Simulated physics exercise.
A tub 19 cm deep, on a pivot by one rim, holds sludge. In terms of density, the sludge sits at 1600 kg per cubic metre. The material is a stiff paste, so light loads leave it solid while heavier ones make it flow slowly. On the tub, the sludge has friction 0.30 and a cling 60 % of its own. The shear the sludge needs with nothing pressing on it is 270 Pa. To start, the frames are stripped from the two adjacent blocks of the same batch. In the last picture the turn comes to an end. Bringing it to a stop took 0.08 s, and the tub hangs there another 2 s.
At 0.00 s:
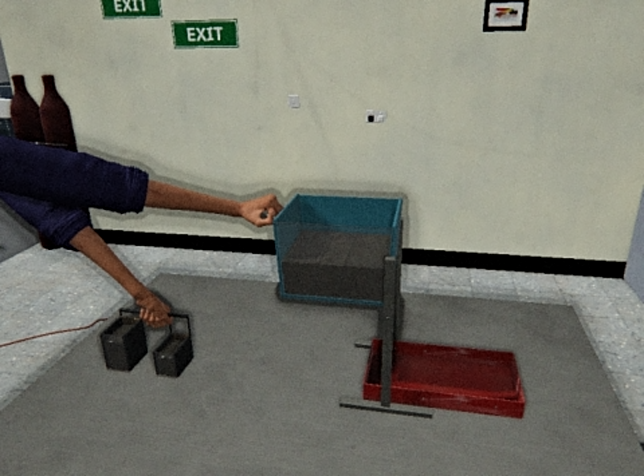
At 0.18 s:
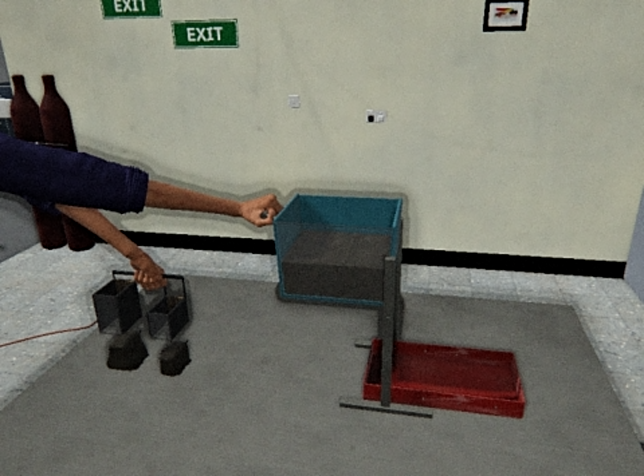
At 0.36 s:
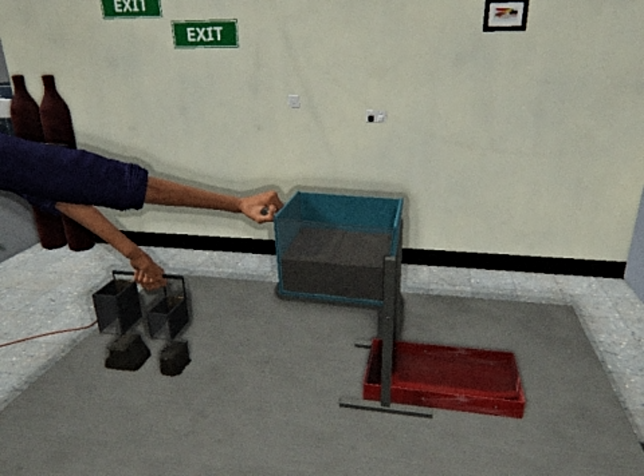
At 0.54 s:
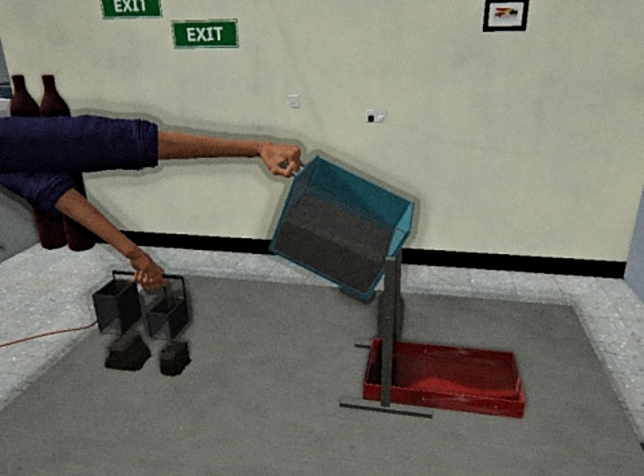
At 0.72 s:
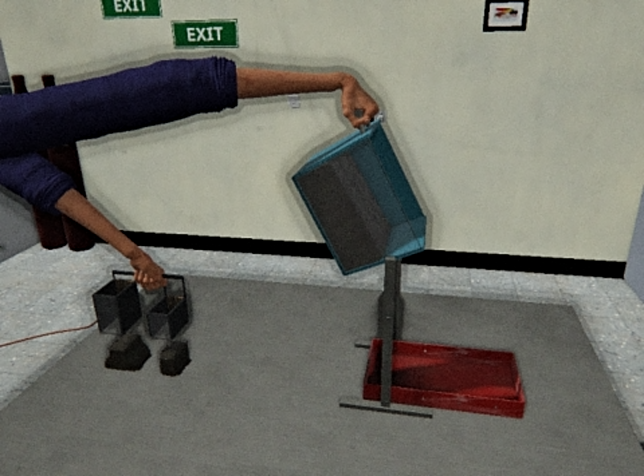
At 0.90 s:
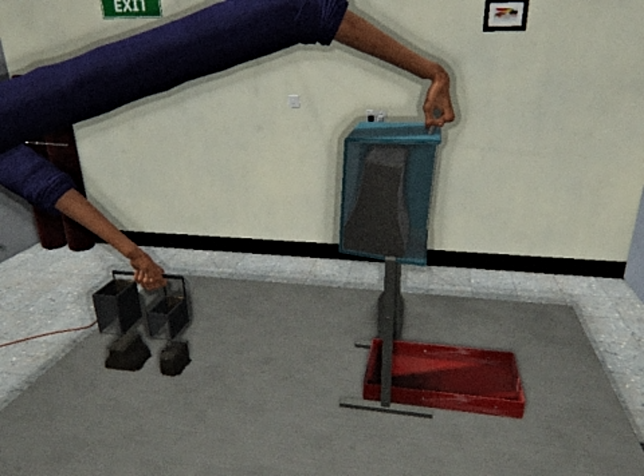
Two dark-sleeved arms reach in from the left of a pale-walled room with green exit signs, seen from a fixed, slightly raised view. One hand holds a blue see-through tub of dark sludge above a red tray, while the other lifts two grey box moulds off two dark blocks, which slump slightly. The upper hand then swings the tub up and over to the right until it stands on its side, the sludge shifting inside.
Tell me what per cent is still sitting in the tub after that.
Roughly 39 % is still there.
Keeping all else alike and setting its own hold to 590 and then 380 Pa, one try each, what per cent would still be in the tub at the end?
In turn about 50 %, 45 %.
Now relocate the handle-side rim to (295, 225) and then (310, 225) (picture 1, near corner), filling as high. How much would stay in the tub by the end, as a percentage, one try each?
45 %, then 55 %.
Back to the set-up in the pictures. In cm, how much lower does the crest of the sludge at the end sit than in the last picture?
17 cm.
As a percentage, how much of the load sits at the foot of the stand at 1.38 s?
Some 50 % has got all the way down.
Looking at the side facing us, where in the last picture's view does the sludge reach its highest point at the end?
Roughly at pixel (362, 232).
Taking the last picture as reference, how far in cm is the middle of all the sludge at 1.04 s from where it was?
The distance comes to some 10 cm.
After 1.04 s, the tub is at 93 degrees and holds 75 %.
After 1.21 s, the tub is at 93 degrees and holds 43 %.
After 1.38 s, the tub is at 93 degrees and holds 39 %.
After 1.55 s, the tub is at 93 degrees and holds 39 %.
After 2.90 s, at the end, the tub is at 93 degrees and holds 39 %.
